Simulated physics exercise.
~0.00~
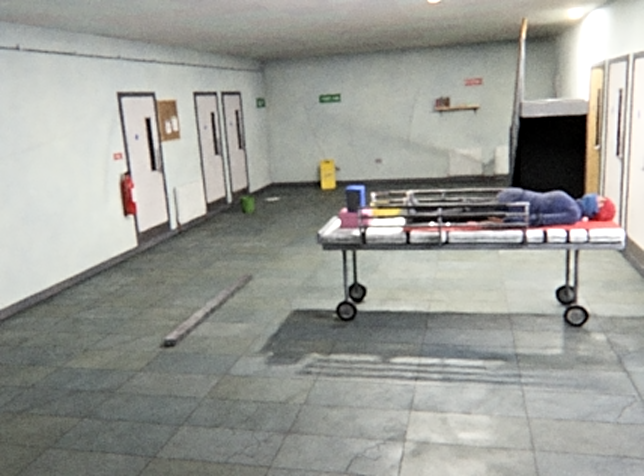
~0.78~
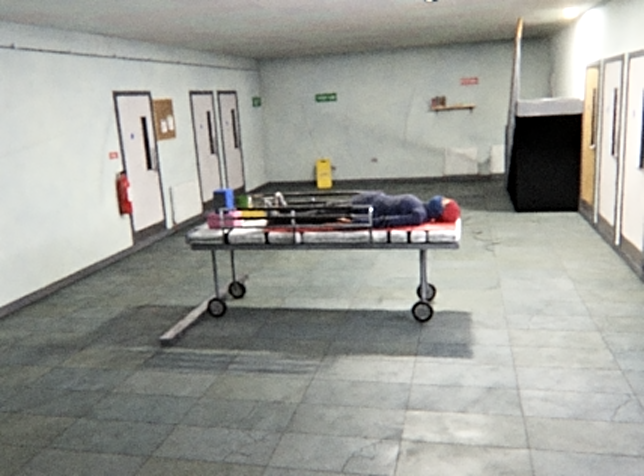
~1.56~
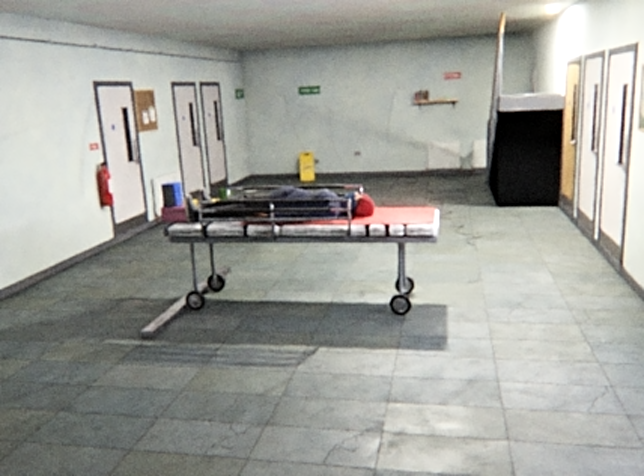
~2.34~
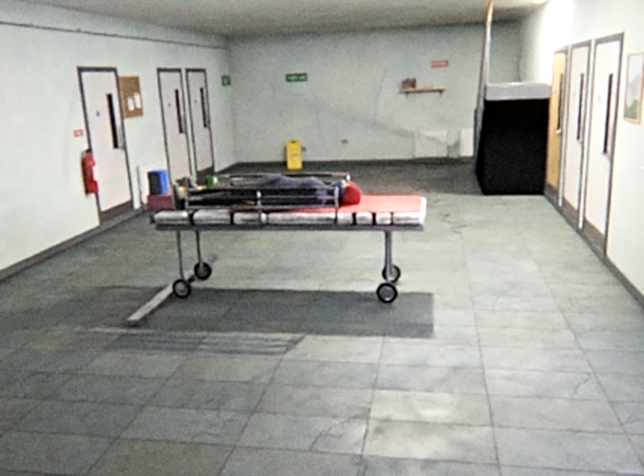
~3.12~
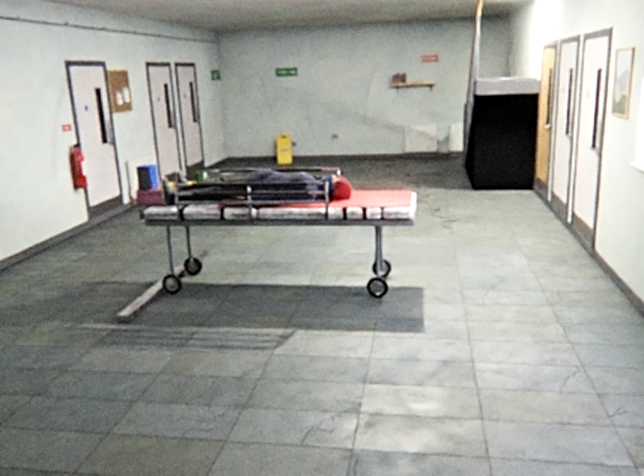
A wheeled trolley carrying a limp person in dark clothes rolled left along a tiled corridor and stopped at a low bar on the floor, and the body slid left along the red-topped bed, coming to rest behind the upright blue box and pink case.
